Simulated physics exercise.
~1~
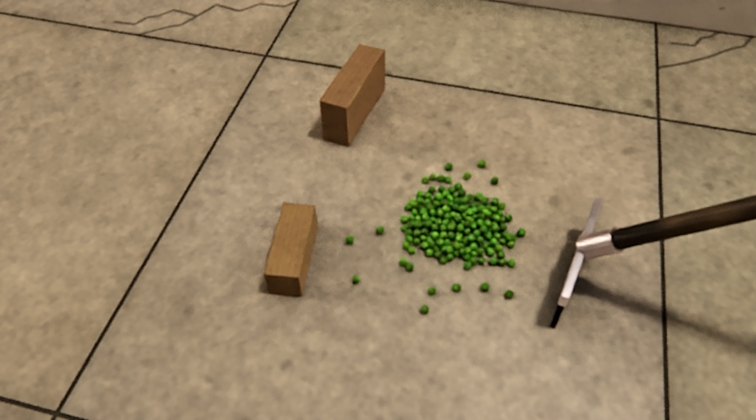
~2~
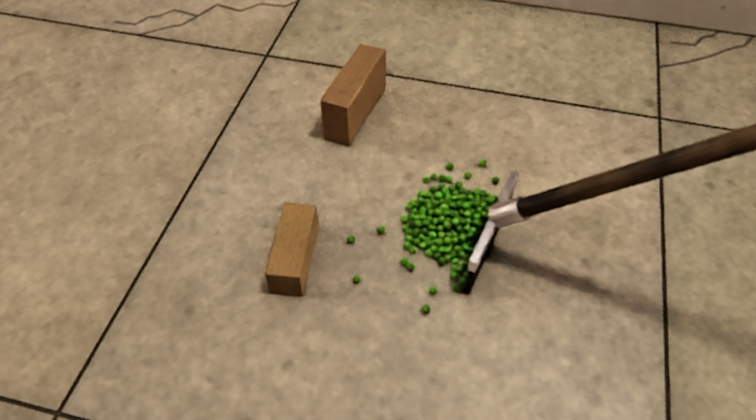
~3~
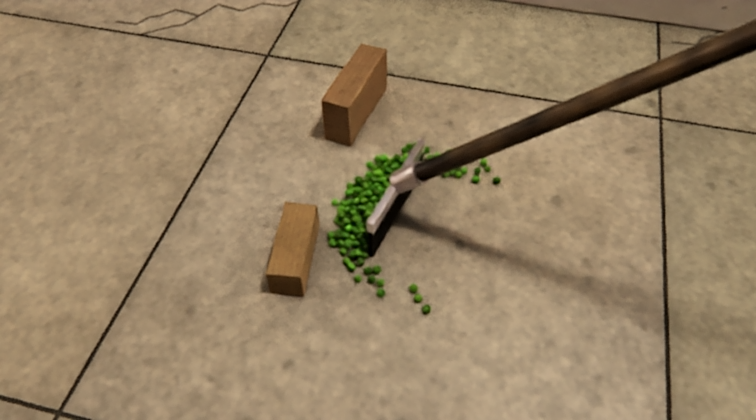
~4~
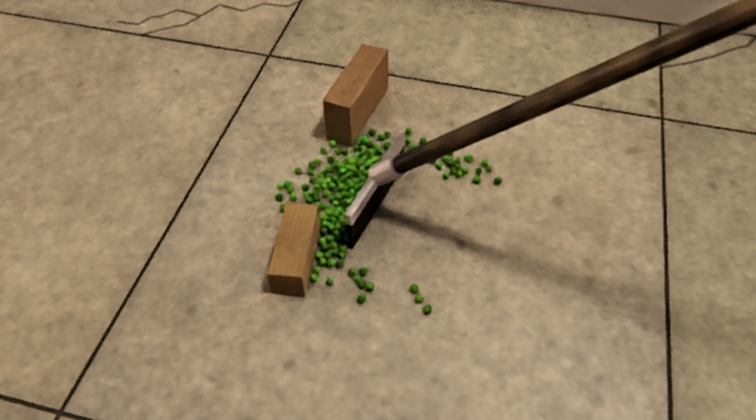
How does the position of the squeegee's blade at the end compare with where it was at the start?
At the start the blade was to the right of the pea pile, clear of it. By the end it was further left and a little higher up in the view, up against the peas near the gap between the two wooden blocks.
On a tiled stone floor, a long-handled squeegee slid left into a pile of green peas and pushed them toward two wooden blocks, where some spilled into the gap but most stayed bunched in front, with a few stragglers left behind.
